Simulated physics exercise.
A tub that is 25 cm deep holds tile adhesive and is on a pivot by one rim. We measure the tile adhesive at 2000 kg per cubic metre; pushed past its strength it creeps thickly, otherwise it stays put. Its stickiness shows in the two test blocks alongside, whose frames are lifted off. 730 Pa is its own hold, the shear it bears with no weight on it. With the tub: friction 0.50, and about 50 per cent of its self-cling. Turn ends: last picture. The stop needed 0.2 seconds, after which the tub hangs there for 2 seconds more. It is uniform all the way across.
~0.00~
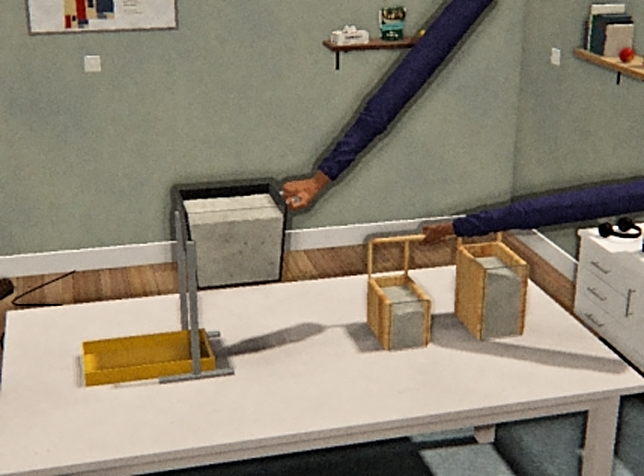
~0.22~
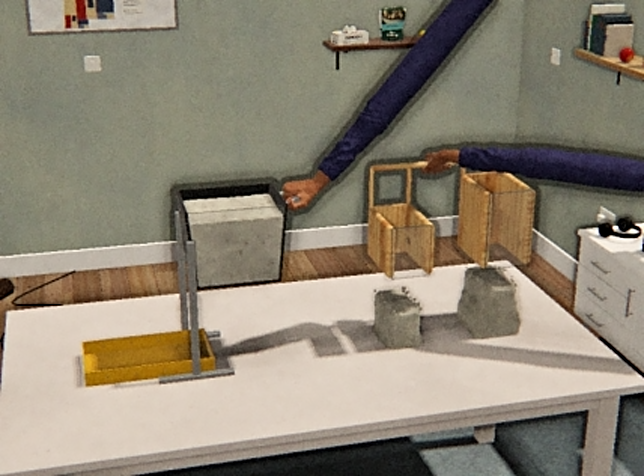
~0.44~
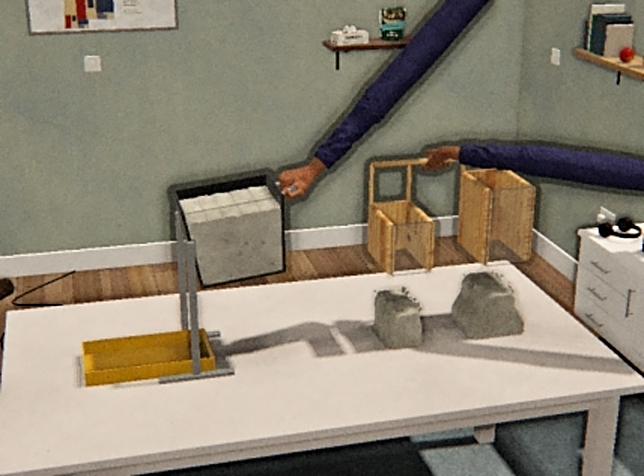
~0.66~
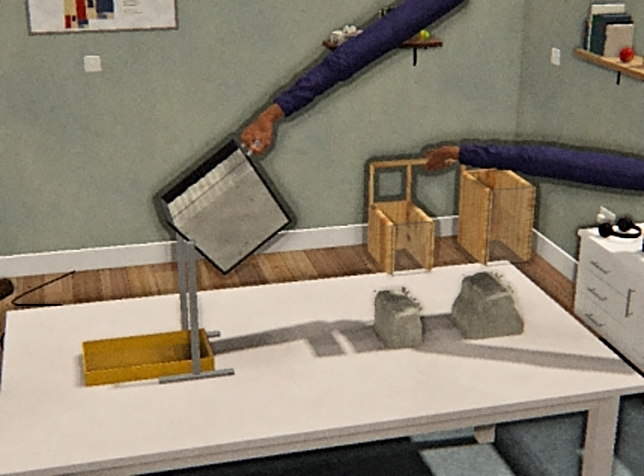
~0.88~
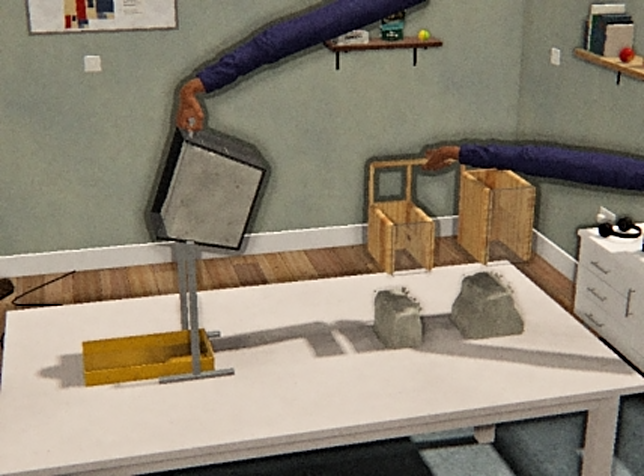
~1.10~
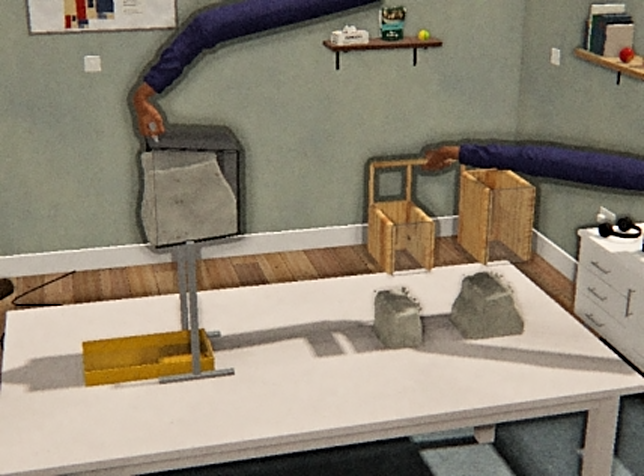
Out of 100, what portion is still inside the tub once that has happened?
I would say roughly 42 per cent remains in the tub.
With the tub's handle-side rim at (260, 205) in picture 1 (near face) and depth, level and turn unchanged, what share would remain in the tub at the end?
About 65 per cent.
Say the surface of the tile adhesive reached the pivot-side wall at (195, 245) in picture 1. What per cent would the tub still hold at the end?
In that case, around 55 percent.
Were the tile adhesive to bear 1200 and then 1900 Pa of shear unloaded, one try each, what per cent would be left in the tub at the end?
You'd see 45 percent the first time and 100 percent the second.
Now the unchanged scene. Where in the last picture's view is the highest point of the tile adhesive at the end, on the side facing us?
Highest point: Approx. (204, 201).
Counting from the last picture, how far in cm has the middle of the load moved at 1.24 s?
Around 7 centimetres.
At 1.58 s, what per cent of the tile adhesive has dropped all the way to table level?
40 %.
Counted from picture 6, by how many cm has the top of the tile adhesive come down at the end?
Roughly 12 cm.
After 1.24 s, the tub is at 89 degrees and holds 71 %.
After 1.41 s, the tub is at 89 degrees and holds 50 %.
After 1.58 s, the tub is at 89 degrees and holds 43 %.
After 1.75 s, the tub is at 89 degrees and holds 42 %.
After 3.10 s, the tub is at 89 degrees and holds 42 %.
